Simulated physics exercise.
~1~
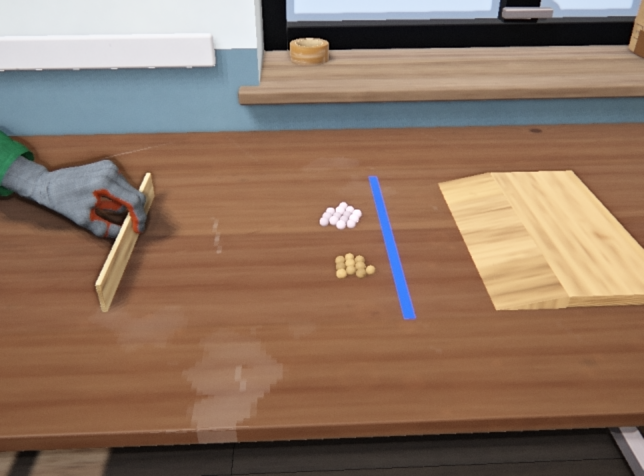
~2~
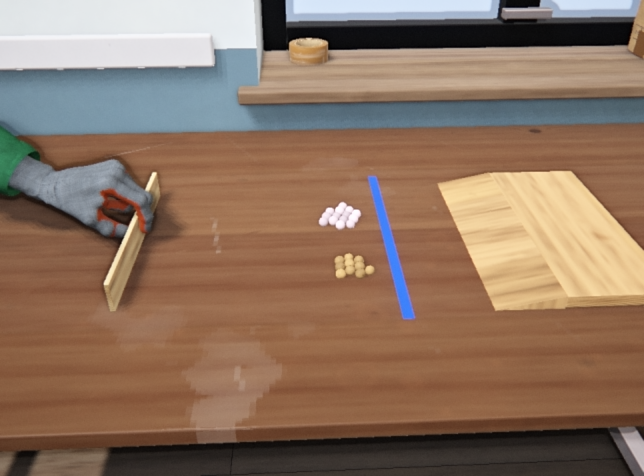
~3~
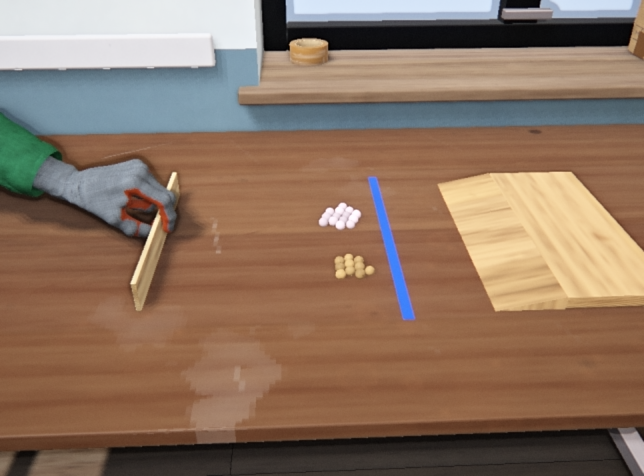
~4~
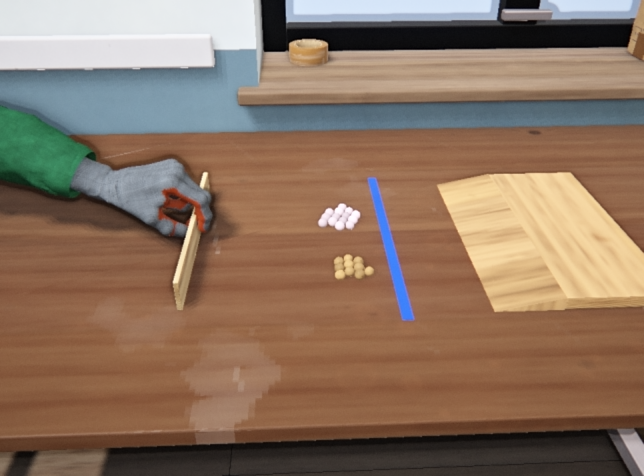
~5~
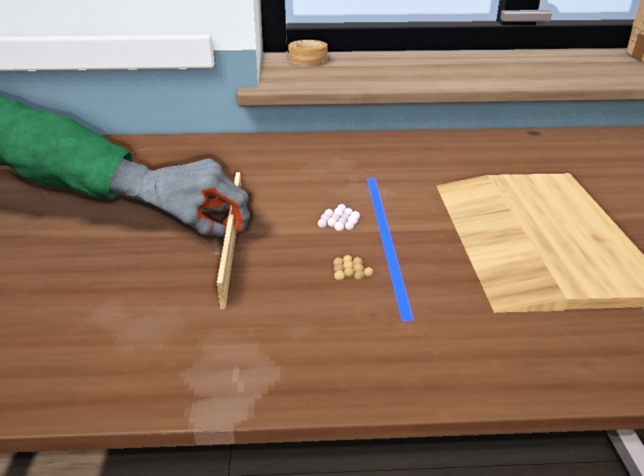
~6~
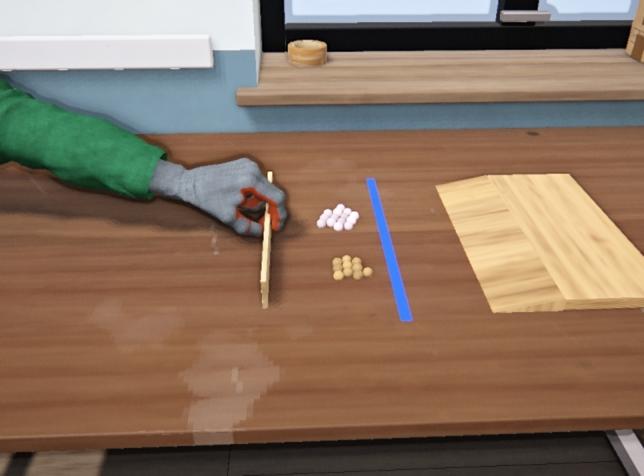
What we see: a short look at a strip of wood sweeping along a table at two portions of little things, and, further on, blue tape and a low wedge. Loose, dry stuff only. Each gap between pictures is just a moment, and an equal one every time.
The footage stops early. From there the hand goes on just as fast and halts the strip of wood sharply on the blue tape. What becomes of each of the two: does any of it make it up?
Front lot: Some of it makes it; back lot: Some of it makes it.
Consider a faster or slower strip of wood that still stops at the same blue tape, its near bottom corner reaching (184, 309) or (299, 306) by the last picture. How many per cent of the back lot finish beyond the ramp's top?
Try 1: About 10 percent. Try 2: About 100 percent.
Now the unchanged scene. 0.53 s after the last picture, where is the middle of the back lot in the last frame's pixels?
Around (526, 199).
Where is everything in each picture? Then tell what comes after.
Strip of wood (106, 287), at rest; blue tape (374, 182); top of the ramp (563, 286); front lot (350, 264), a few round wooden beads; back lot (337, 216), a few sugar pearls, in the first frame.
Strip of wood (113, 287); back lot (337, 216), in the second frame.
Strip of wood (140, 286); front lot (350, 264), in the third frame.
Strip of wood (180, 286); back lot (336, 217), in the fourth frame.
Strip of wood (223, 285); front lot (348, 266), in the fifth frame.
Strip of wood (265, 284); blue tape (372, 184); top of the ramp (559, 289); front lot (347, 266); back lot (335, 218), in the sixth frame.
Then, 0.11 s later than the last frame, strip of wood still moving, near (338, 217); front lot every one short of the ramp; back lot every one short of the ramp.
Then, 0.25 s later than the last frame, strip of wood stopped at the blue tape; front lot every one short of the ramp; back lot about a tenth on the ramp, almost all short of the ramp.
Then, 0.53 s later than the last frame, strip of wood stopped at the blue tape; front lot the larger part past the top, roughly a quarter on the ramp; back lot roughly two thirds past the top, roughly a quarter on the ramp.
When it is over, strip of wood stopped at the blue tape; front lot every one past the top; back lot every one past the top.
